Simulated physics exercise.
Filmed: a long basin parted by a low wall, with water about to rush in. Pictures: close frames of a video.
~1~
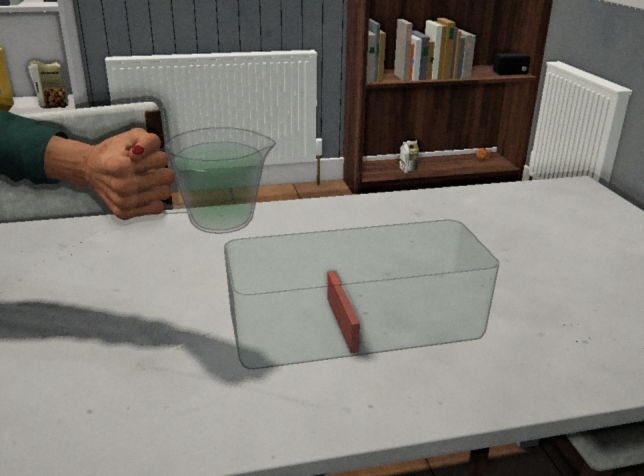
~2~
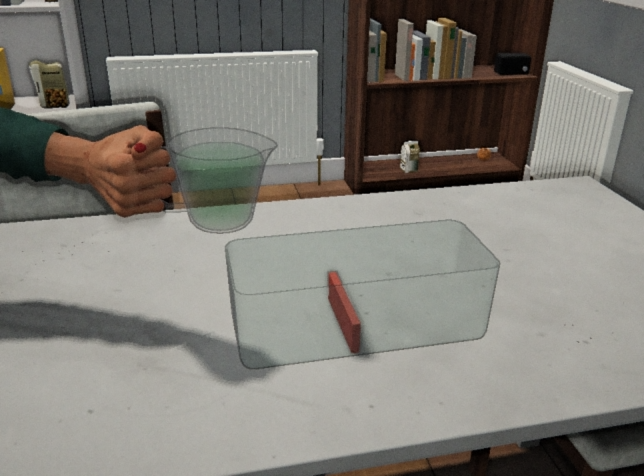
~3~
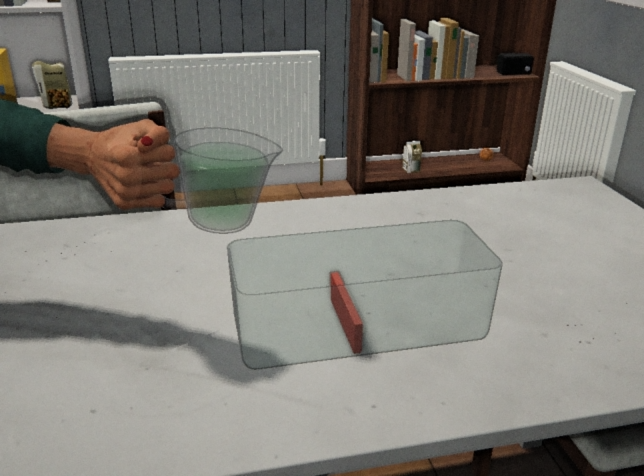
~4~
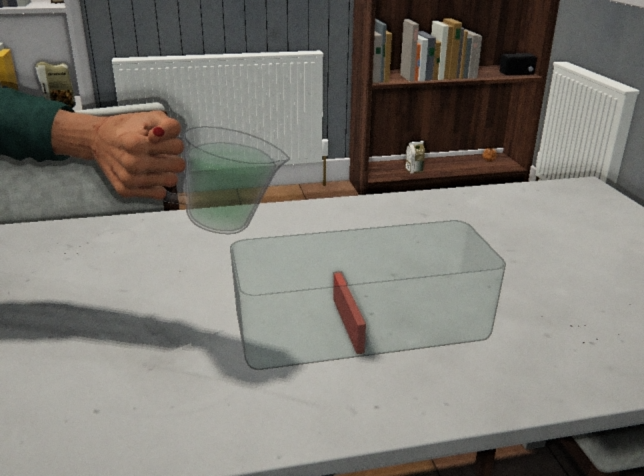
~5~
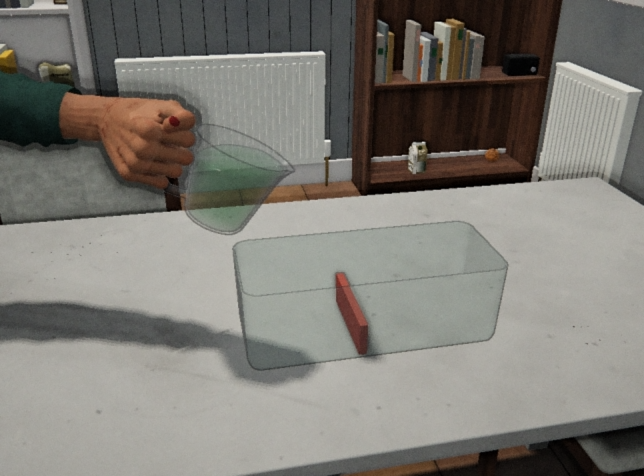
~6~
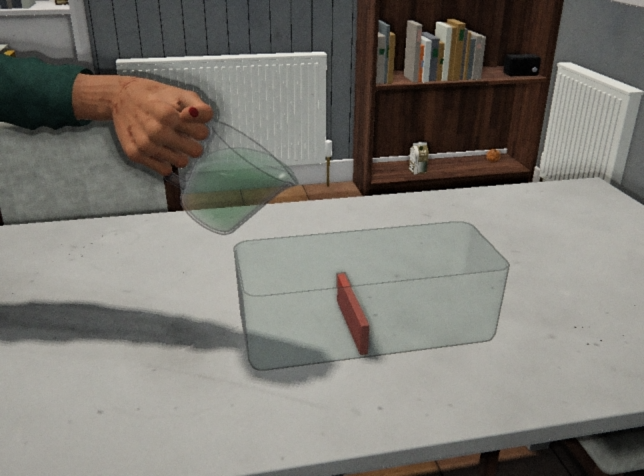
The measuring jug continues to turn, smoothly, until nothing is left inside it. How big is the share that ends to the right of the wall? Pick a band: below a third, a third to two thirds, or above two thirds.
Below a third.
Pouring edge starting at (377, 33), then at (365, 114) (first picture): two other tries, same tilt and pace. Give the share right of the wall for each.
About 80 % the first time, about 90 % the second.
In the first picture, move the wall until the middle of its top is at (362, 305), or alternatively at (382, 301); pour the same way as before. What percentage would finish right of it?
Roughly 15 % and 15 %.
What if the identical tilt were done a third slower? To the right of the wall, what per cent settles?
Roughly 5 percent.
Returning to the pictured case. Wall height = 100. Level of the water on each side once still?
50 per cent for the left part, 0 for the right.
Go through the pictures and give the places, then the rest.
The first picture shows tilt 0°; pouring edge (275, 141); surface from (172, 157) to (262, 151); the long basin's rim runs from (229, 268) to (479, 243); the wall's top is at (343, 297).
The second picture shows tilt 2°; pouring edge (277, 143); surface from (173, 156) to (264, 152).
The third picture shows tilt 7°; pouring edge (283, 148); surface from (178, 154) to (268, 154).
The fourth picture shows tilt 15°; pouring edge (290, 157); surface from (186, 153) to (276, 158).
The fifth picture shows tilt 25°; pouring edge (295, 168); surface from (194, 157) to (286, 163).
The sixth picture shows tilt 38°; pouring edge (297, 182); surface from (192, 172) to (288, 173); 2 per cent is over the edge.
A moment on, the measuring jug is tipped right over and 30 per cent is still to pour, 45 is left of the wall and 0 right of it.
Next, the measuring jug is tipped right over and 2 per cent is still to pour, 85 is left of the wall and 2 right of it.
Then the measuring jug is tipped right over and 0 per cent is still to pour, 87 is left of the wall and 6 right of it.
Later the measuring jug is tipped right over and 0 per cent is still to pour, 88 is left of the wall and 7 right of it.
At rest 88 per cent lies left of the wall, 7 right of it and 5 outside.
